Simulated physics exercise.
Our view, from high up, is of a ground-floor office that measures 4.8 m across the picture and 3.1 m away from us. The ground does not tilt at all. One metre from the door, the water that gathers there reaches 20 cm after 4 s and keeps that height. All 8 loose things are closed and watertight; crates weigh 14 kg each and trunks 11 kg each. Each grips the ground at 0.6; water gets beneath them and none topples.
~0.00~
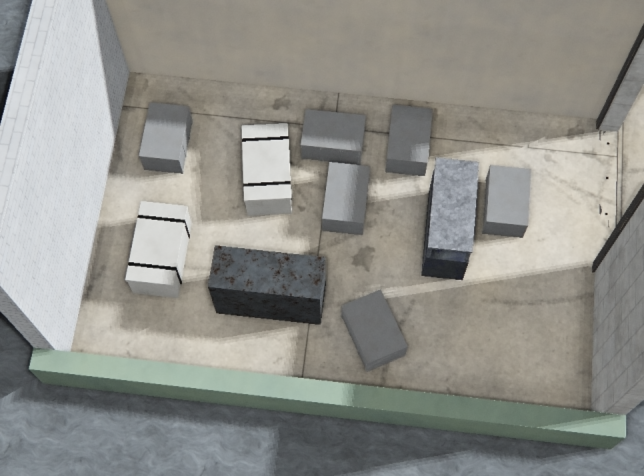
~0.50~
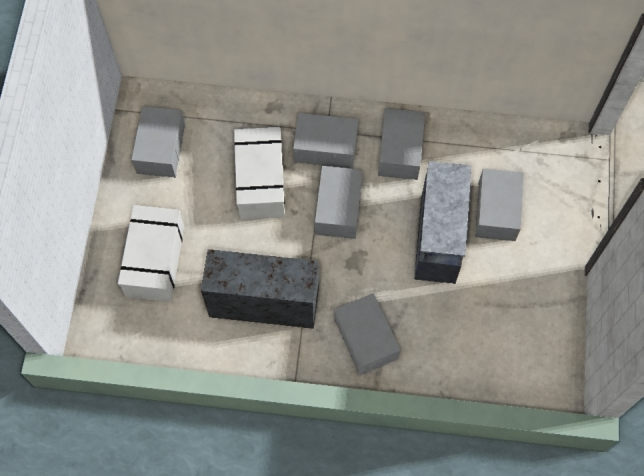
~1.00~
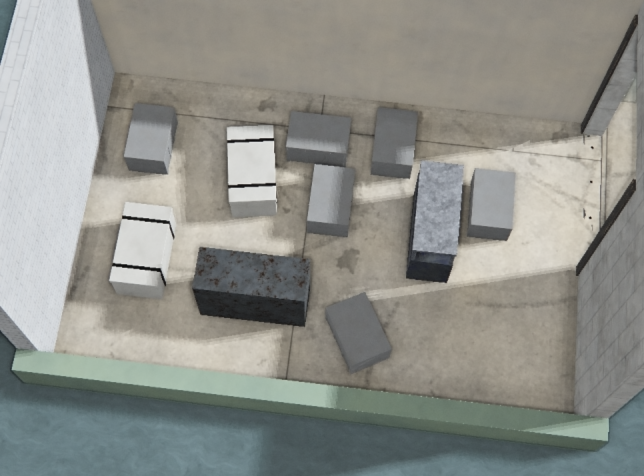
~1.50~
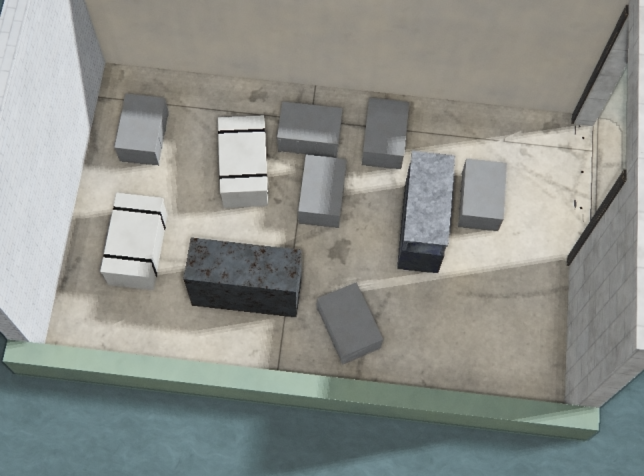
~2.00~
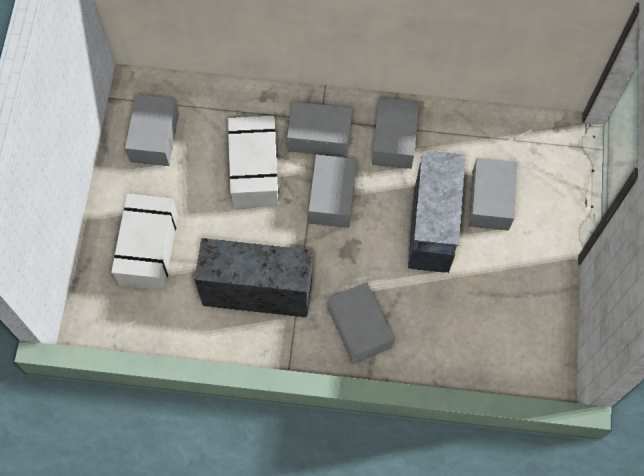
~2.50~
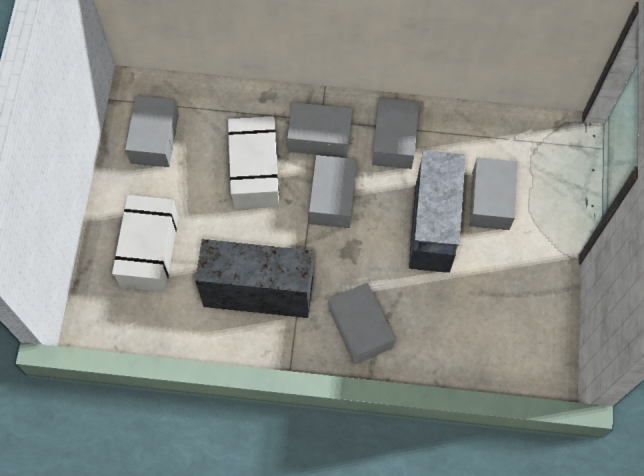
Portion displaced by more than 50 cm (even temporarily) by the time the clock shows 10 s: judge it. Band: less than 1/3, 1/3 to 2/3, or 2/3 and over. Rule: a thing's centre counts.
Band: 2/3 and over.
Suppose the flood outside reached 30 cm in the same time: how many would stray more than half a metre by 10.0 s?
Under that setup the answer is 7.
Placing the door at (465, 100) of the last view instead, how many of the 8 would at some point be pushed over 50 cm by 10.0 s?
5.
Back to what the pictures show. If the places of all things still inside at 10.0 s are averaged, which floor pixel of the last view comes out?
The centre sits near (183, 235).
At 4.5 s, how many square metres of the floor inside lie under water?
I'd estimate close to 4.5 m2.
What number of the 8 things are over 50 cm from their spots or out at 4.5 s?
I make it 0.
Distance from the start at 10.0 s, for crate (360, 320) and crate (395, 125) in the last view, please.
One is off by 120 cm, the other by 200 cm, in the order asked.
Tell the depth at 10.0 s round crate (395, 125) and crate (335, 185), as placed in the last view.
About 7 and 8 cm.
After 3.5 s 0 of 8 are over 50 cm from their spots; 0 afloat.
After 4.5 s 0 of 8 are over 50 cm from their spots; 0 afloat.
After 7.0 s 1 of 8 are over 50 cm from their spots; 3 afloat.
After 10.0 s 8 of 8 are over 50 cm from their spots, and 8 have been at some point; 8 afloat.
